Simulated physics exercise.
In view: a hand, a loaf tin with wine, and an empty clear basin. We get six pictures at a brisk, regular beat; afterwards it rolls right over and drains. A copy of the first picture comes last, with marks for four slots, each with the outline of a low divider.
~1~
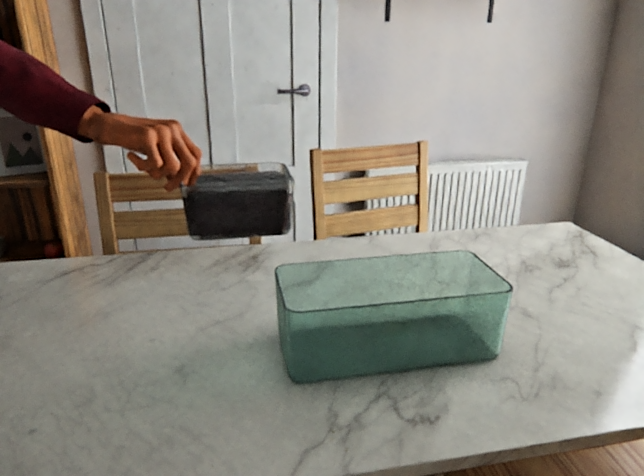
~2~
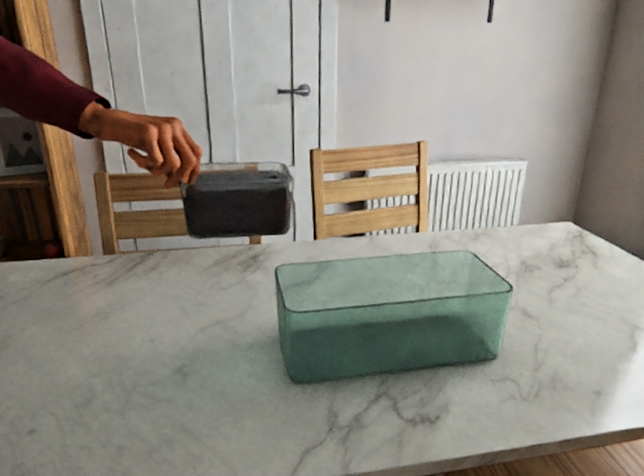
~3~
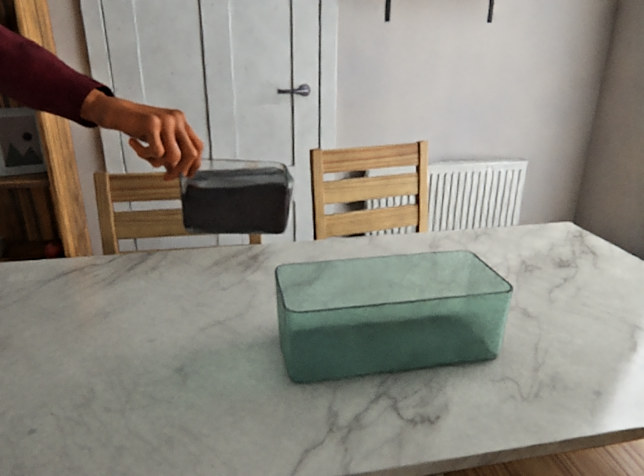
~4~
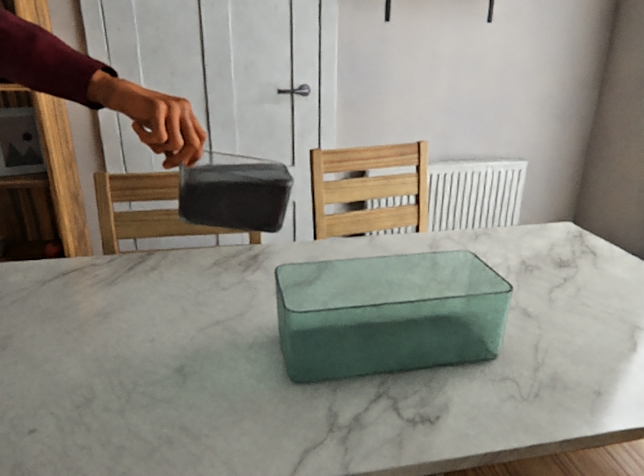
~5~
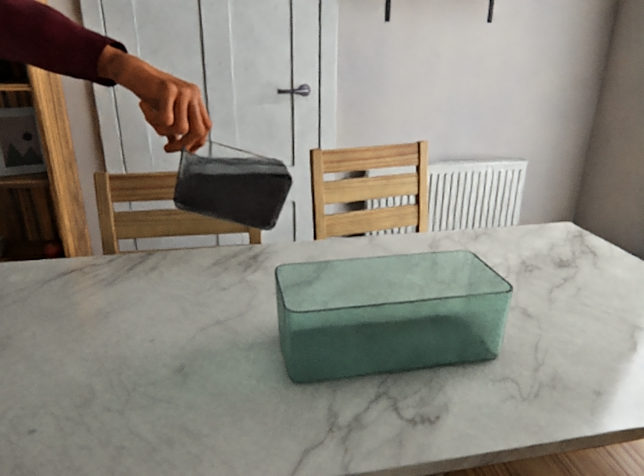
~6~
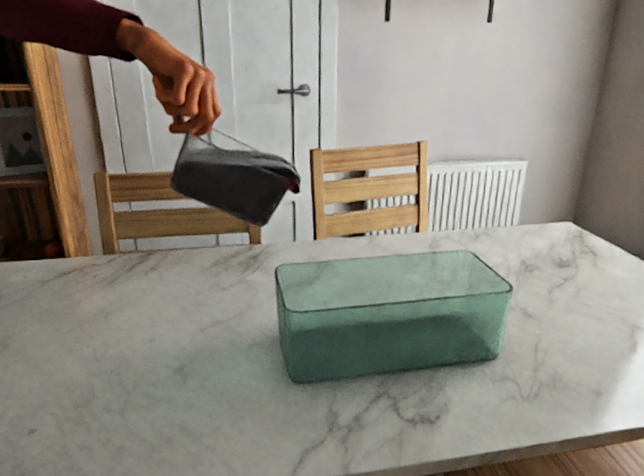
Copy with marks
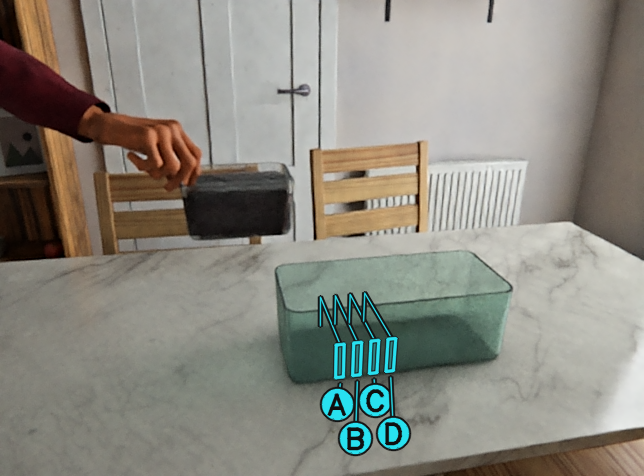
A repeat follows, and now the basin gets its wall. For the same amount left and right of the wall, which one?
The best slot is D.
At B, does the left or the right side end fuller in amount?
The right side.
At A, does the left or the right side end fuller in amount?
The right side.
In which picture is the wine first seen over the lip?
Picture 5.
In cyan, A at (340, 383); B at (357, 381); C at (374, 379); D at (390, 377).
If A is chosen, about 8 % ends left of the wall and 87 % right of it; 6 % is lost outside.
If B is chosen, about 12 % ends left of the wall and 83 % right of it; 5 % is lost outside.
If C is chosen, about 28 % ends left of the wall and 67 % right of it; 5 % is lost outside.
If D is chosen, about 50 % ends left of the wall and 45 % right of it; 5 % is lost outside.
